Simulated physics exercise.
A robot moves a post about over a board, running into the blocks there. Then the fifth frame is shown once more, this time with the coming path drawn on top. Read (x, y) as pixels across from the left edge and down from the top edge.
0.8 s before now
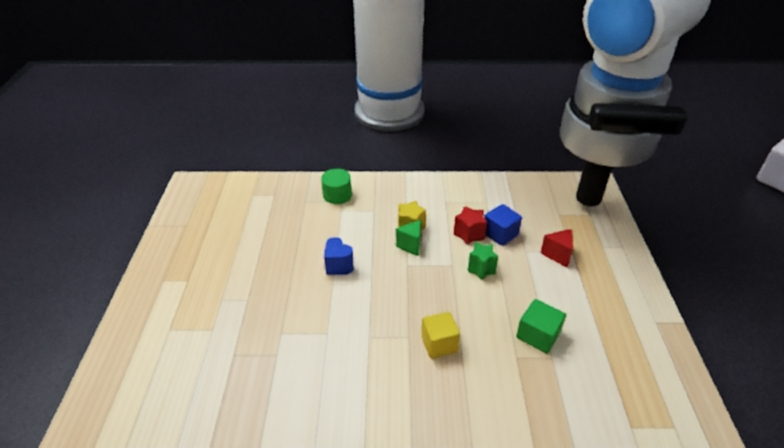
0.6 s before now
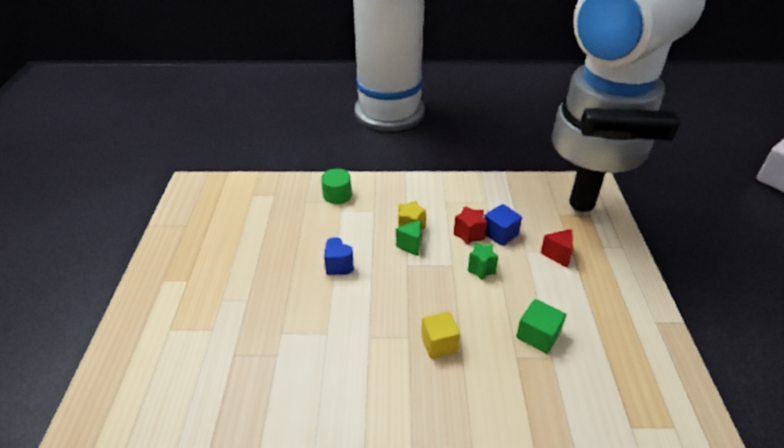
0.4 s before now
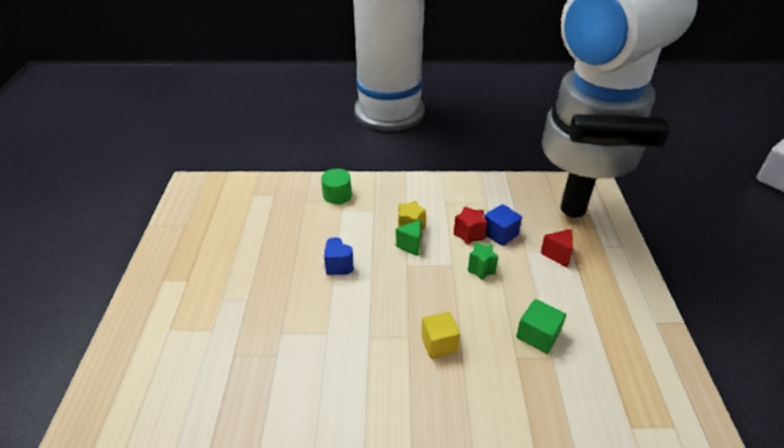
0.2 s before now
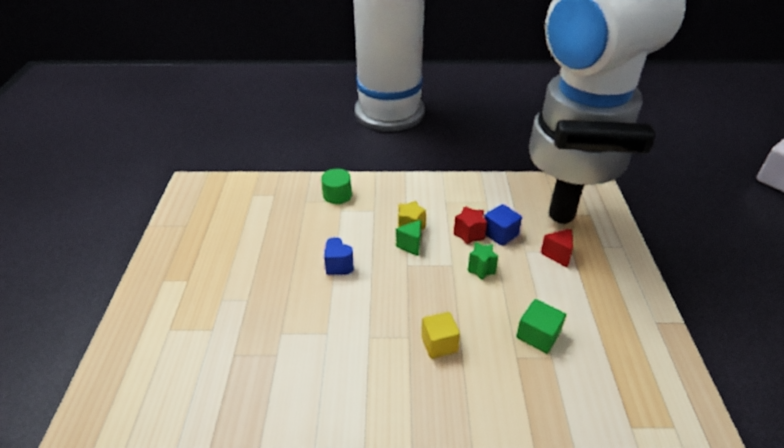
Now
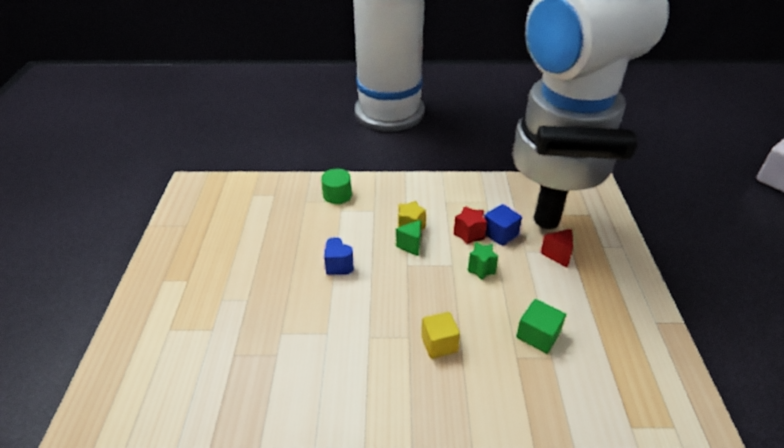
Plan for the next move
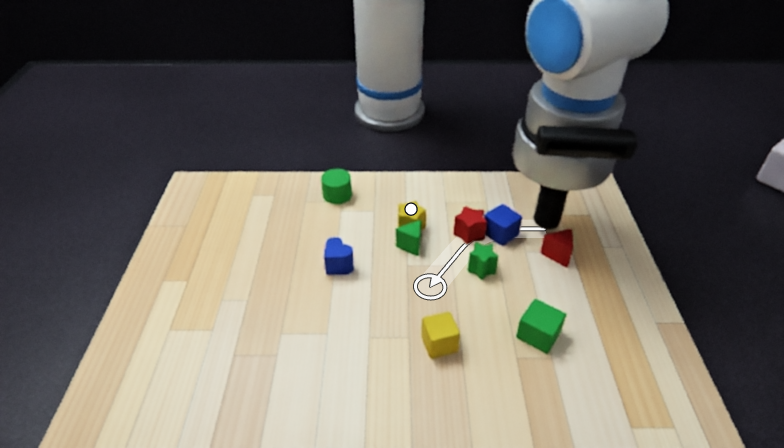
Robot arm moving a black post slowly left and slightly forward over a wooden board, the scattered coloured blocks staying still.
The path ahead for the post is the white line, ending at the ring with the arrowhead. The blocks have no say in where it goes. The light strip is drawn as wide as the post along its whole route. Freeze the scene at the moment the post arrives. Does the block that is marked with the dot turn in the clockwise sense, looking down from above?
Final answer: Yes.
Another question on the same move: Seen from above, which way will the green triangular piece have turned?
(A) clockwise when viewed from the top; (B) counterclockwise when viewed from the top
Option B.
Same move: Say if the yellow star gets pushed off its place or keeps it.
My prediction: It moves.
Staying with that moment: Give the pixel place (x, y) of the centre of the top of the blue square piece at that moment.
It comes to (423, 237).
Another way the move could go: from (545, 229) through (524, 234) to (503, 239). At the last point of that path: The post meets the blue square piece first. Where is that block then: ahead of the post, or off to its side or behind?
The post still pushes it.
Path on the board, from (545, 229) by way of (494, 230) and (458, 253) to (430, 287); the dot is on the yellow star.
The first path, step by step. One third of the way, post (495, 223); red star (442, 216); blue square piece (471, 219), turned 15° clockwise.
Two thirds of the way, post (458, 247); yellow star (394, 204), turned 30° clockwise; green triangular piece (396, 232), turned 65° anticlockwise; red star (410, 218), turned 40° clockwise; blue square piece (429, 234), turned 60° clockwise.
At the end, post (431, 280); yellow star (393, 204), turned 30° clockwise; green triangular piece (395, 232), turned 65° anticlockwise; red star (409, 219), turned 50° clockwise; blue square piece (423, 237), turned 75° clockwise.
